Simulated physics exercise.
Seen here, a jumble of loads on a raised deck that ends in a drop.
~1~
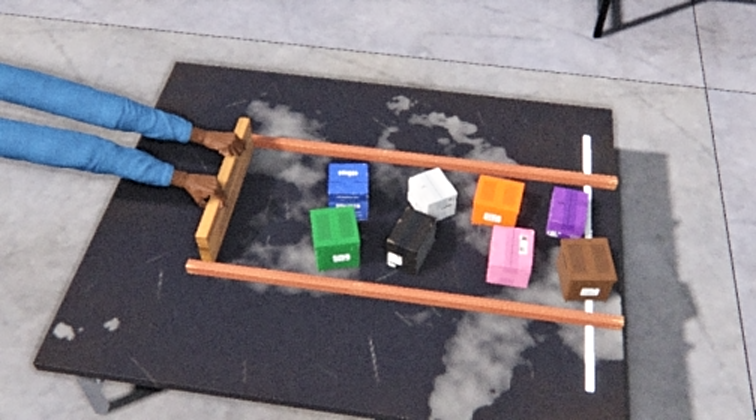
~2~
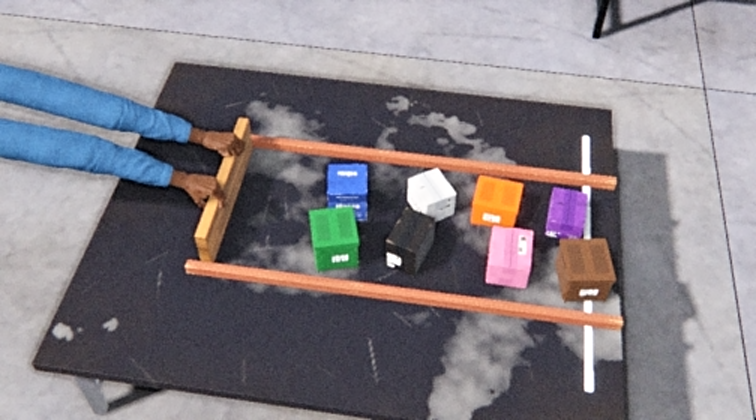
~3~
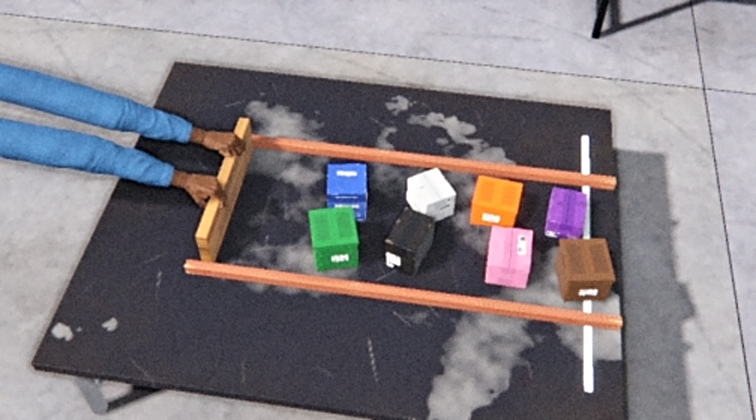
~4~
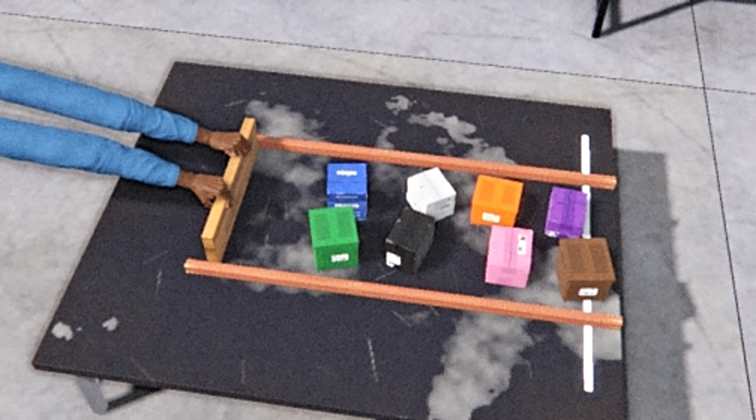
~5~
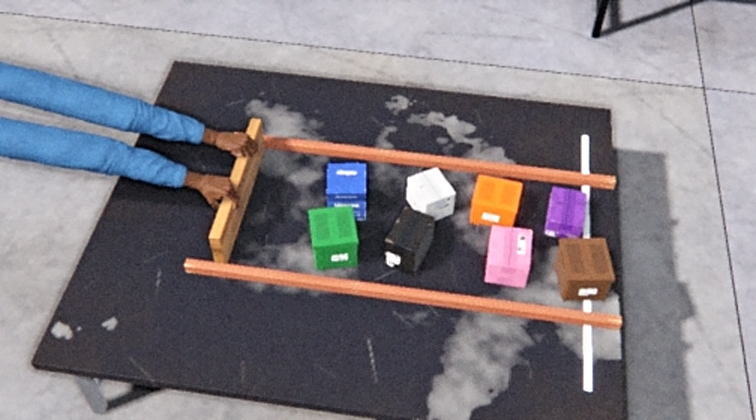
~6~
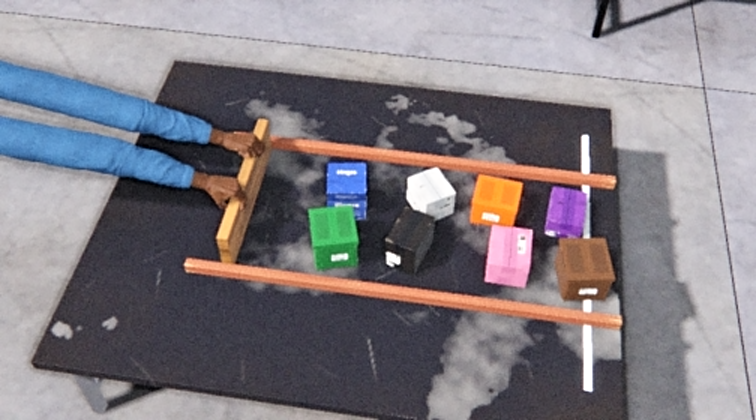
At the start, two hands hold a wooden plank at the left of a dark table, between two copper-coloured rails, with eight coloured boxes spread out to its right. The hands then slide the plank slightly rightward, narrowing the gap to the boxes, which stay practically still.
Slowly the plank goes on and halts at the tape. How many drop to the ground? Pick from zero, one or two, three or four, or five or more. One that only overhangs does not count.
The number that fall off is five or more.
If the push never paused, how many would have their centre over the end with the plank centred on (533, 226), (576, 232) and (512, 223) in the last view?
Past the end: 4, 6 and 2.
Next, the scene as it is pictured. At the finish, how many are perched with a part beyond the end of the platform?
That would be 2.
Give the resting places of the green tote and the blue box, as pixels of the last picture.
The green tote stops around (616, 279); the blue box around (612, 227).
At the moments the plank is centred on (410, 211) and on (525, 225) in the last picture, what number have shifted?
5 and 8.
A little later, none off yet; brown tote at rest near (583, 270); purple box at rest near (566, 213); pink parcel at rest near (509, 256).
Next, none off yet; brown tote at rest near (583, 270); purple box shifted a little near (571, 213); pink parcel shifted a little near (528, 257).
Later still, two off so far; brown tote dropping near (654, 346); purple box fallen near (640, 291); pink parcel shifted well along near (619, 268).
When it is over, the number that fall off is five or more; down, black parcel, white parcel, orange tote, pink parcel, purple box and brown tote.
